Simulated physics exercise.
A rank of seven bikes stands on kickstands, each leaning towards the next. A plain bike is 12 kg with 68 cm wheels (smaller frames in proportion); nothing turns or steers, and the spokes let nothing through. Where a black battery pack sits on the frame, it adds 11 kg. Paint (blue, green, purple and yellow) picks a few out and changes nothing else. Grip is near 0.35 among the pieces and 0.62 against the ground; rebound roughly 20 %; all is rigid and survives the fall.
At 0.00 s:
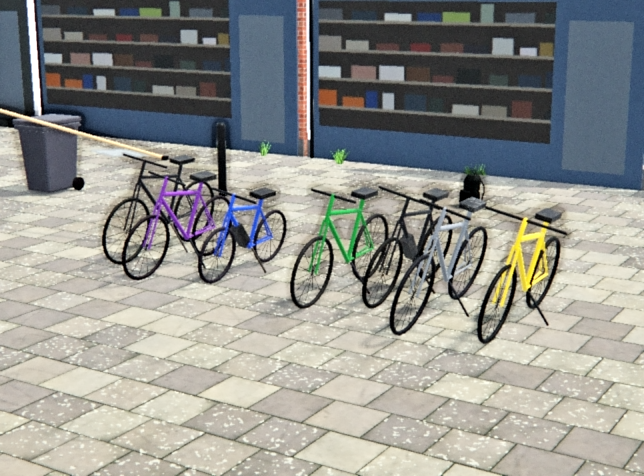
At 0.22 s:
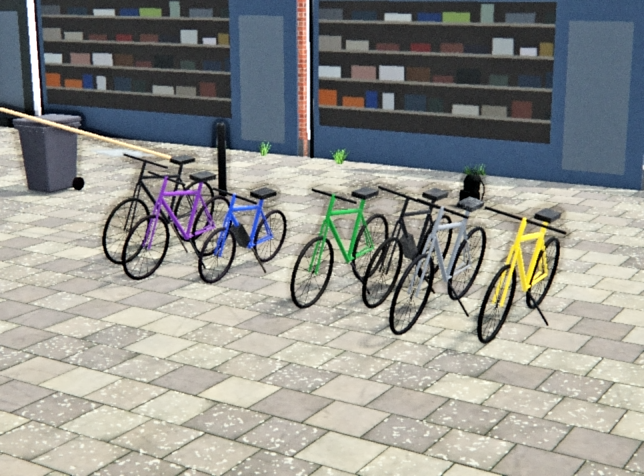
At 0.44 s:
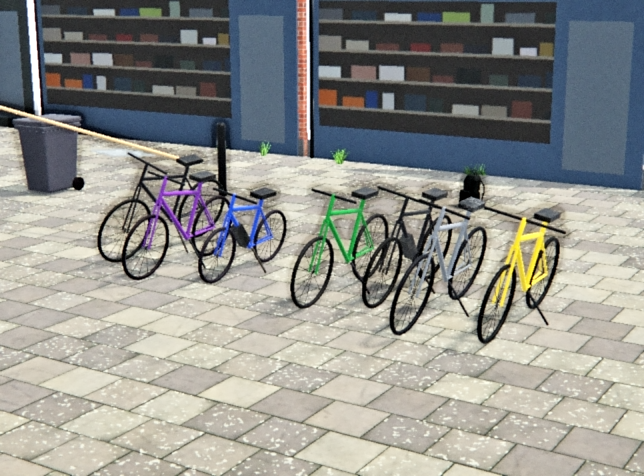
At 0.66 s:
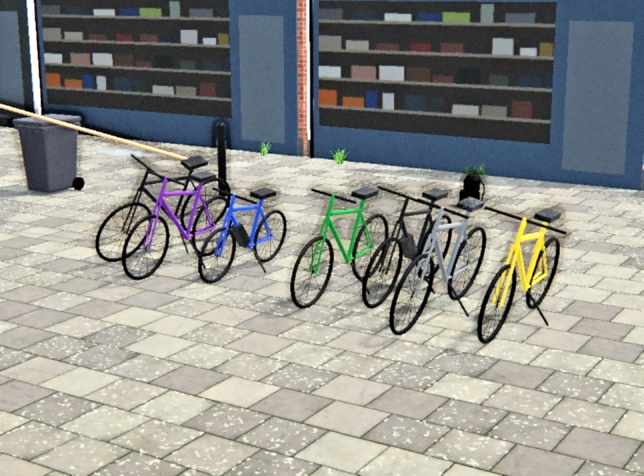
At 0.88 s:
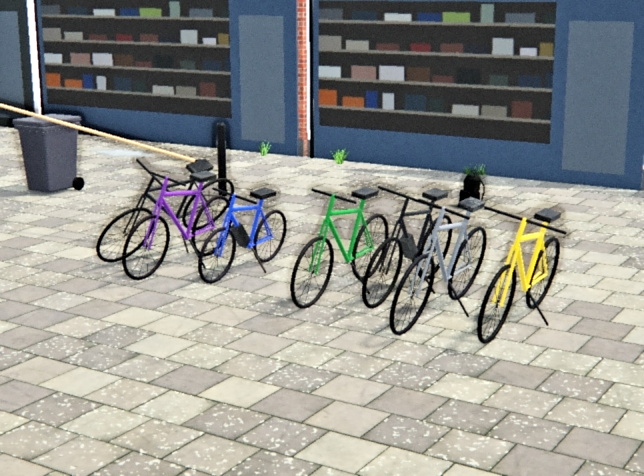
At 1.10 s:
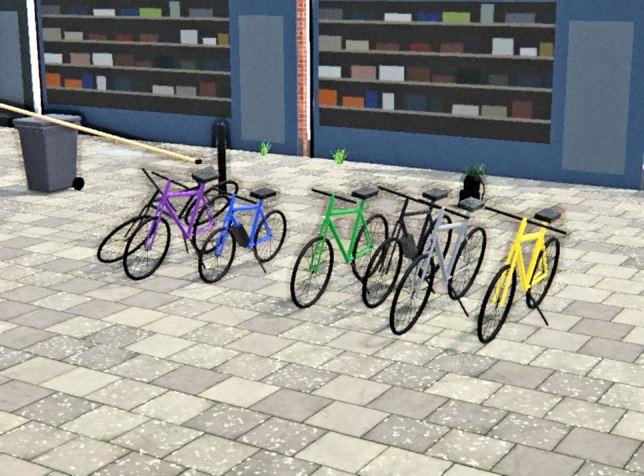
Seven bicycles stand in a row on a paved square before a dark blue shopfront with stocked shelves, seen from slightly above by a still camera. From left to right they are black, purple, blue, green, black, grey and yellow, with a dark bin behind at left. A long pale pole extends rightward over the bin, pushing the leftmost black bicycle, which leans over toward the purple one while the others barely move.
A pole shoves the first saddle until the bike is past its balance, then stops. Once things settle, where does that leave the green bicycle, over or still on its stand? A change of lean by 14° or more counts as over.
It stays standing.
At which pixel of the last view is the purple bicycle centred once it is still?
Around (218, 258).
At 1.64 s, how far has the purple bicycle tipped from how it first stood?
Roughly 30°.
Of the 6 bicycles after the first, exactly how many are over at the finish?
2 of them.
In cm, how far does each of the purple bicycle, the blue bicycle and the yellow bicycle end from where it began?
Purple 70, blue 50, yellow 0.
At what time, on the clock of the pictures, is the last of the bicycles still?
Near 3.0 s.
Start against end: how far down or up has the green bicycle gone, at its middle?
About 0 cm lower.
By 1.64 s, 1 of the 6 other bicycles over; green bicycle unmoved; purple bicycle tilted 34°.
By 2.20 s, 2 of the 6 other bicycles over; green bicycle unmoved; purple bicycle tilted 66°.
When it is over (3.1 s), 2 of the 6 other bicycles over; green bicycle unmoved; purple bicycle lying flat; blue bicycle tilted 71°. Four left standing. In pixels of the last frame, middles, green bicycle near (347, 240), purple bicycle near (218, 258).
